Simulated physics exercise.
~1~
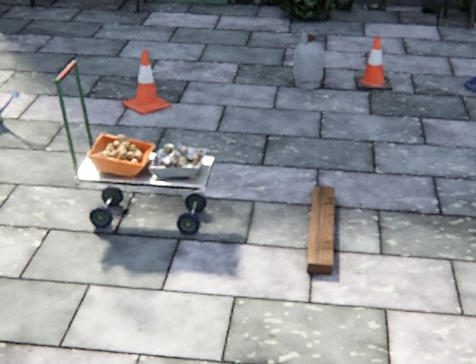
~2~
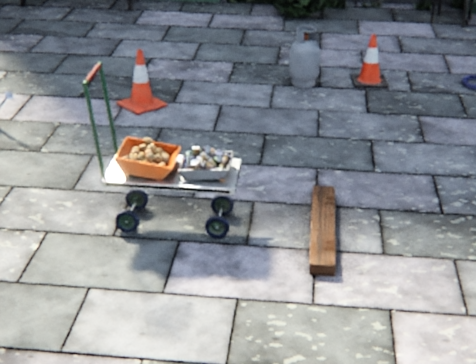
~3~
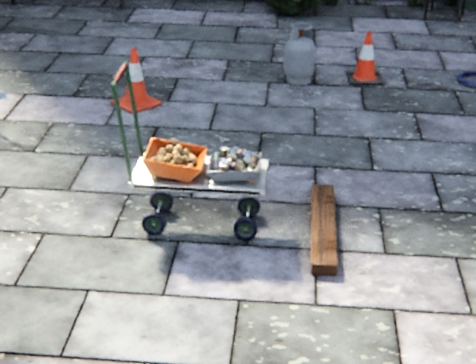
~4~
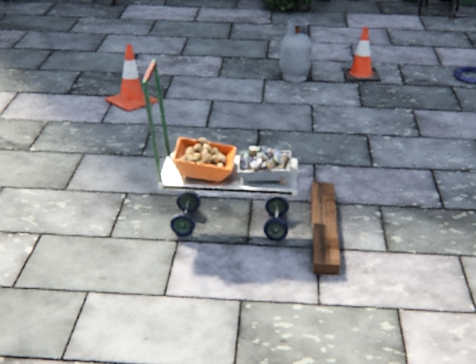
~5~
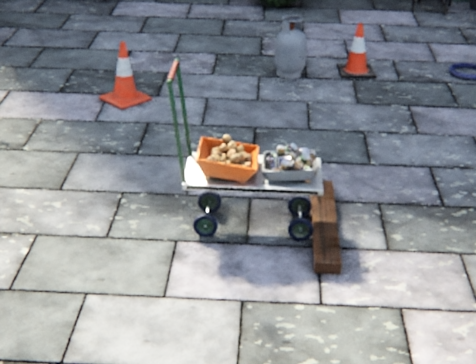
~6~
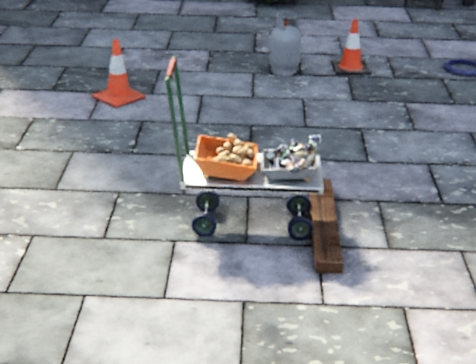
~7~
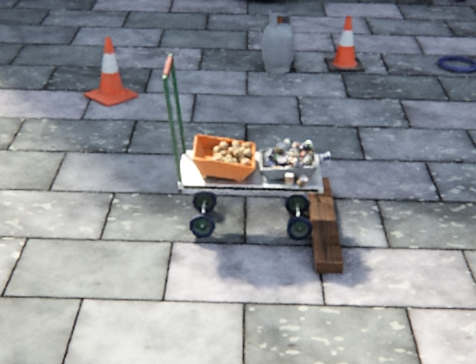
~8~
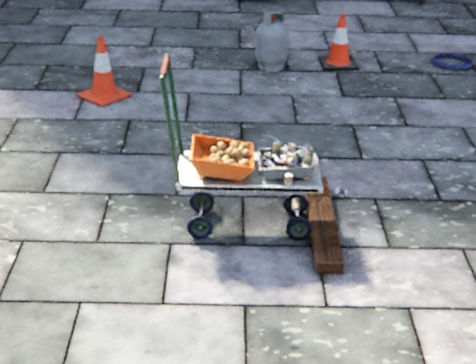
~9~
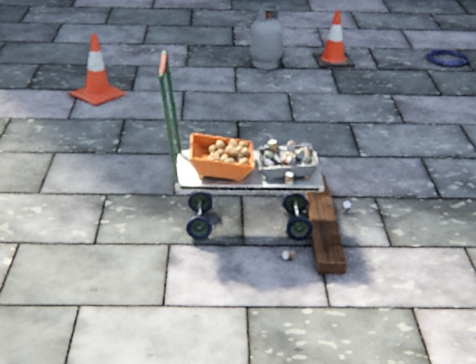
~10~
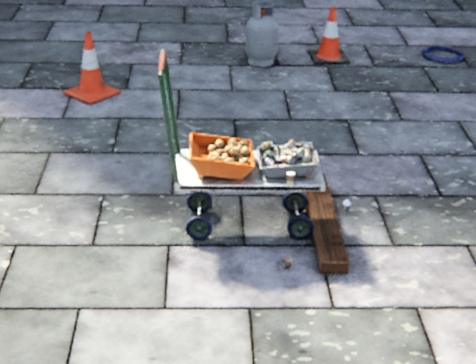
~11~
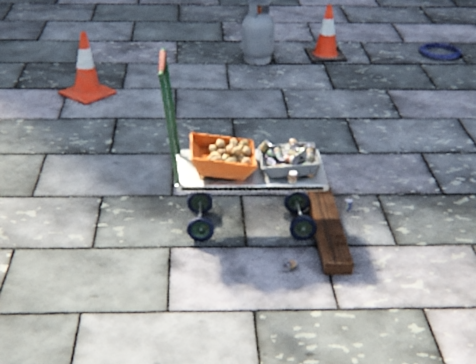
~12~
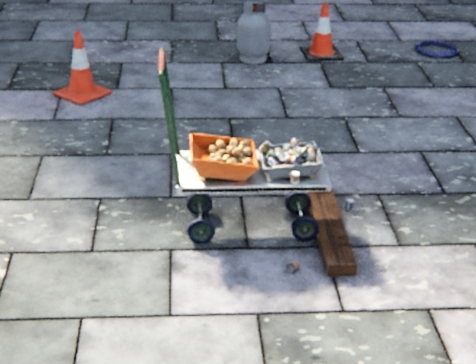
A flat cart carrying an orange tray of potatoes and a grey tray of small tins rolls right across paving and stops abruptly against a wooden kerb, jolting the loads; a few pieces spill over beside the kerb, while most remain in the trays.
